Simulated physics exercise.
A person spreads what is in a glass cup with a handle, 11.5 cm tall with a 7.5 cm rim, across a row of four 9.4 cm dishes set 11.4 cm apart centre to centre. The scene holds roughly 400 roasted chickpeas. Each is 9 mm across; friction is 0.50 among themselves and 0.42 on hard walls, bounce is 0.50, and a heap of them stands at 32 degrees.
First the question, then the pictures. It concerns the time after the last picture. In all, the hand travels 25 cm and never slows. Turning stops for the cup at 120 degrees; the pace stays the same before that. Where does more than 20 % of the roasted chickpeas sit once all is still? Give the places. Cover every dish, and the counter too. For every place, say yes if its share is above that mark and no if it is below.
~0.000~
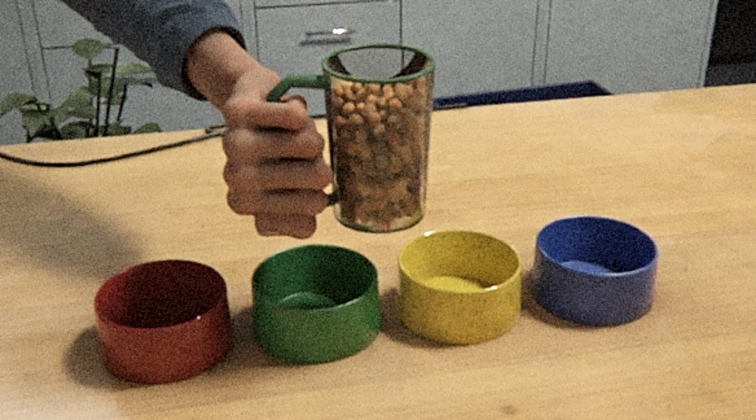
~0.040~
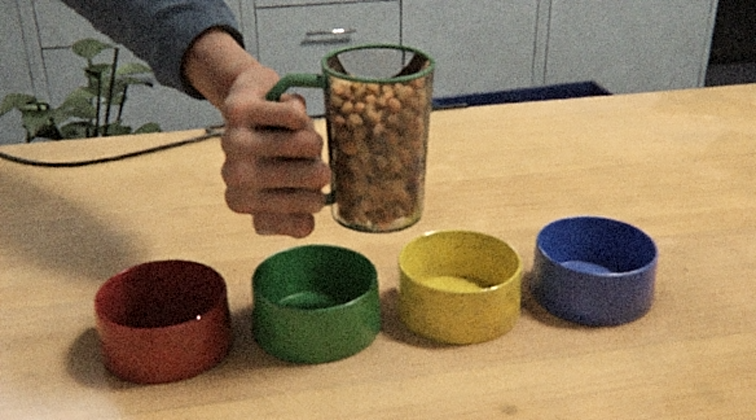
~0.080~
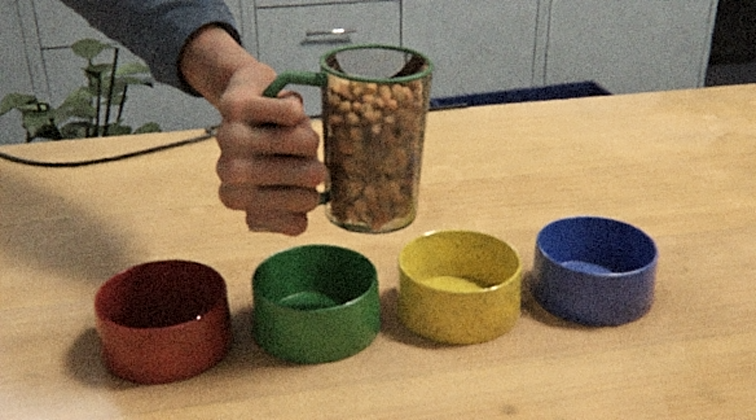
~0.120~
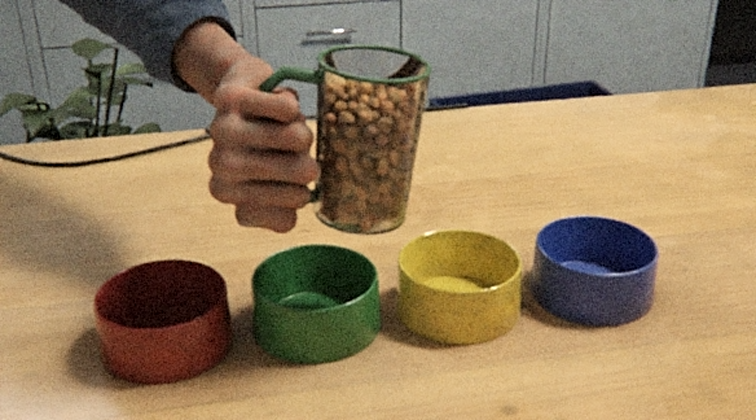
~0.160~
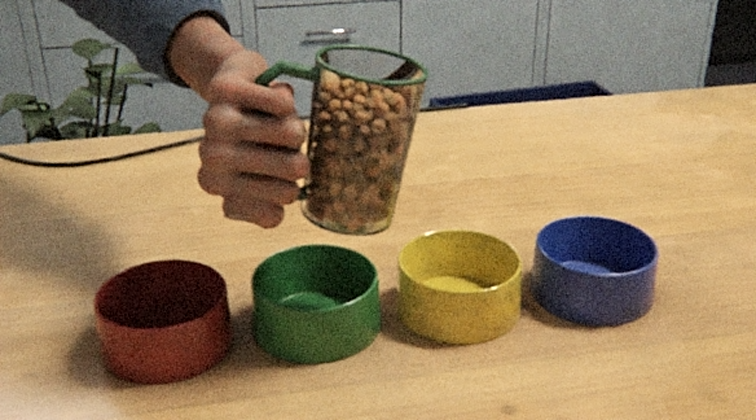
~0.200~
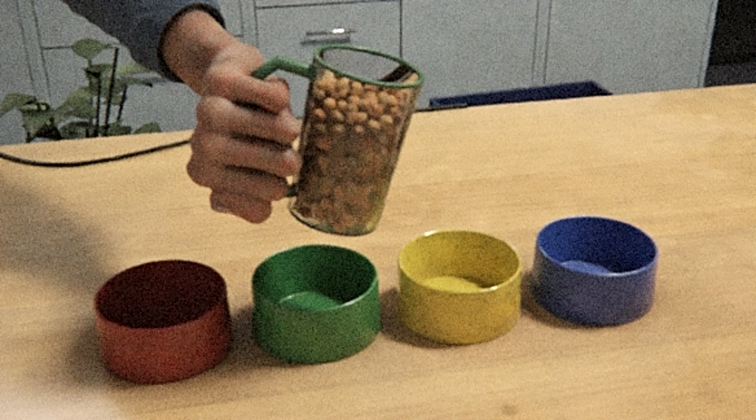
Red: Yes, blue: No, green: No, yellow: No, counter: Yes.
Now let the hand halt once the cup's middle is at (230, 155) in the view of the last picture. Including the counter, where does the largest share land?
That'd be green, it takes the most.
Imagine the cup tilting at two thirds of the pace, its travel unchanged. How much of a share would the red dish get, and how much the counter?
In that case the red dish gets 90 and the counter gets 10.
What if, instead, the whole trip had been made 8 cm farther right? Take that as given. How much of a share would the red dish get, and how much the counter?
Then I'd expect red at 0 and the counter at 10.
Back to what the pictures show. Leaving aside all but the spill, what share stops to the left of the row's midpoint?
It's close to 100 in a hundred.
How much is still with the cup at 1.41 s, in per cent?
Load share: Near 40 percent.
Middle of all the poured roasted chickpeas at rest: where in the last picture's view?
Roughly pixel (196, 322).
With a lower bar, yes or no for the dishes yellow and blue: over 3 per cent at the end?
For yellow, it does not, for blue, it does not.
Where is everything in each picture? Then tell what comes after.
Cup at (379, 140), tilt 0 degrees, lip at (432, 59), moved 0.0 cm; middle of the pieces at (374, 157); blue dish at (597, 244); yellow dish at (460, 260); green dish at (315, 276); red dish at (161, 293), in the first picture.
Cup at (378, 140), tilt 1 degrees, lip at (431, 59), moved 0.1 cm; middle of the pieces at (372, 157), in the second picture.
Cup at (374, 140), tilt 3 degrees, lip at (430, 61), moved 0.4 cm; middle of the pieces at (368, 157), in the third picture.
Cup at (367, 141), tilt 6 degrees, lip at (427, 65), moved 0.9 cm; middle of the pieces at (360, 157), in the fourth picture.
Cup at (359, 142), tilt 10 degrees, lip at (424, 70), moved 1.5 cm; middle of the pieces at (351, 158), in the fifth picture.
Cup at (351, 142), tilt 14 degrees, lip at (421, 75), moved 2.1 cm; middle of the pieces at (342, 158); blue dish at (597, 244); yellow dish at (460, 260); green dish at (315, 276); red dish at (161, 293). Its pace works out near 100 degrees a second; the hand travels 15 cm a second, in the sixth picture.
After 0.92 s, tilt 87 degrees; cup holds 100 %.
After 1.41 s, tilt 120 degrees; cup holds 40 %, red 20 %, green 10 %.
After 1.96 s, tilt 120 degrees; cup holds 0 %, red 60 %, green 10 %.
In the end, at 2.3 s, red 60 %, blue 0 %, green 10 %, yellow 0 %, counter 25 %.
